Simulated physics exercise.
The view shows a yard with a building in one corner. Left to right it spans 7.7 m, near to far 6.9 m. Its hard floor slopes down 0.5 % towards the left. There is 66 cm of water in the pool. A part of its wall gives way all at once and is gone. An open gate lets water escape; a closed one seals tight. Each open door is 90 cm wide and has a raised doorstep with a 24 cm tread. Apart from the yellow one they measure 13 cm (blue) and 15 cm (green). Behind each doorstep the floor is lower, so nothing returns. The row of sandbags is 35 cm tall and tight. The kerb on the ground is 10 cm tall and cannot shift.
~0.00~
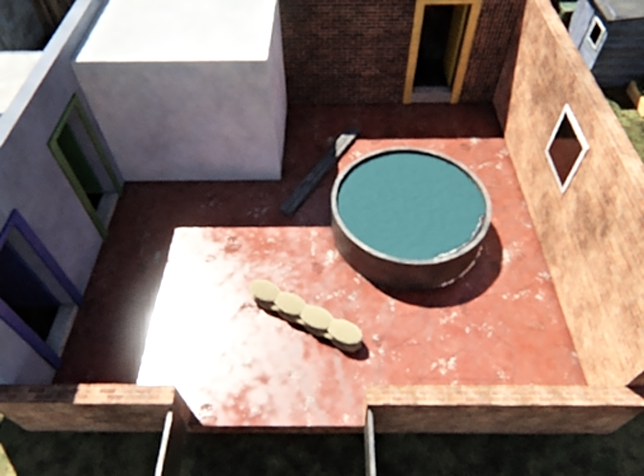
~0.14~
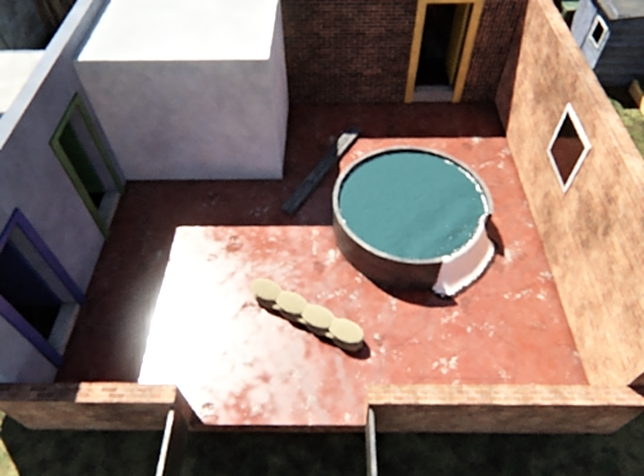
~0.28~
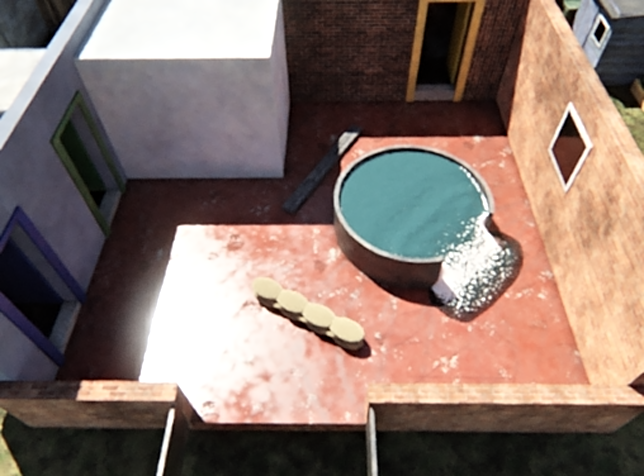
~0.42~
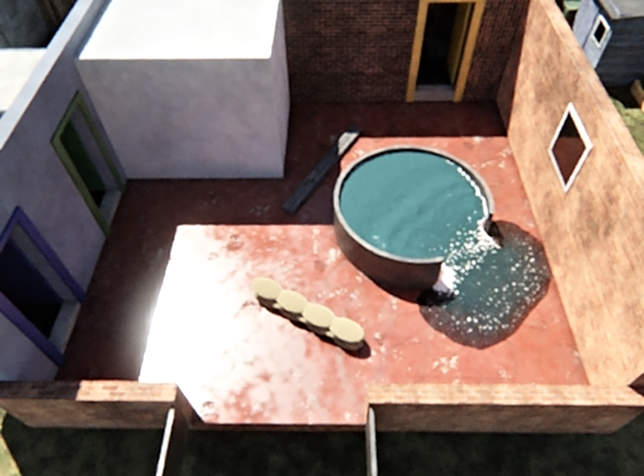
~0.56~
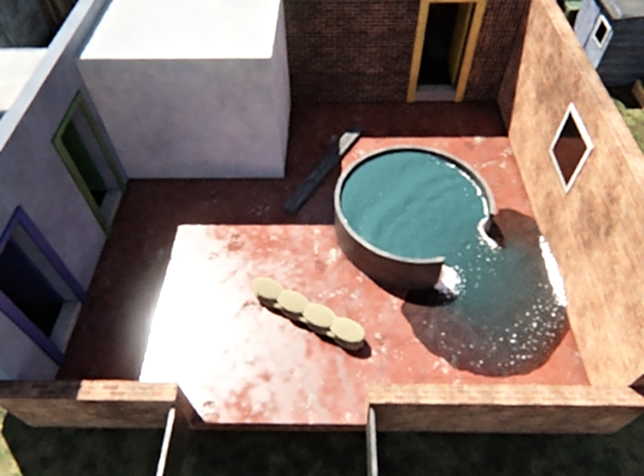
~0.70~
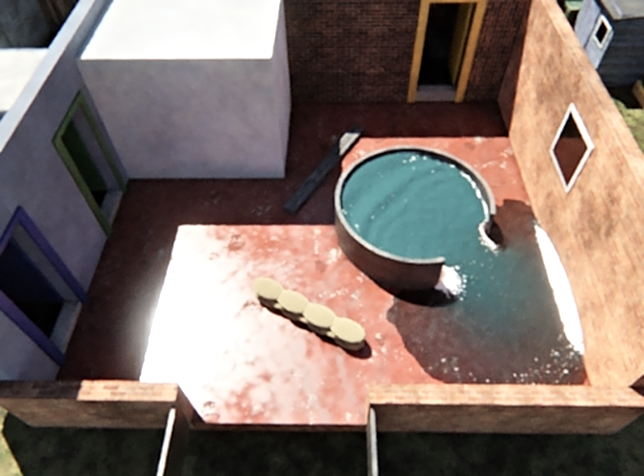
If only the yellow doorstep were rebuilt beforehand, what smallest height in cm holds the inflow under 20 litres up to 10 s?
Some 6.5 cm above the ground.
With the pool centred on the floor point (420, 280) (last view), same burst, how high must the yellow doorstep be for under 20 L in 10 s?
Some 14.5 cm.
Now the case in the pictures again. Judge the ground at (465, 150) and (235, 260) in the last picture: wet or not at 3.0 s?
In turn: Under water, not reached.
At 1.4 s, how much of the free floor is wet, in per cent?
Some 15 per cent of it.
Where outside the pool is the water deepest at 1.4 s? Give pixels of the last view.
At about (590, 408).
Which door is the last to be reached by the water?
The green one.
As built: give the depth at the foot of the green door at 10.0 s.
Roughly 10.0 cm deep.
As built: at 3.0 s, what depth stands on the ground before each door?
Depths in cm: Blue 0, green 0, yellow 0.
After 1.4 s water covers 15 % of the floor, deepest (58 cm) near (590, 408); it has not reached the yellow door.
After 3.0 s water covers 35 % of the floor, deepest (37 cm) near (576, 408); it has not reached the yellow door.
After 10.0 s water covers 95 % of the floor, deepest (12 cm) near (88, 294); 7 cm at the yellow door, 0 litres in over its 25 cm doorstep.
At the yellow door as built, the water arrived by 3.6 s and peaked near 11 cm at 6.4 s.
With a doorstep of 6 cm, 29 litres would have come in within the 10 s; with 8.5 cm, 5 litres. So under 20 litres takes about 6.5 cm.
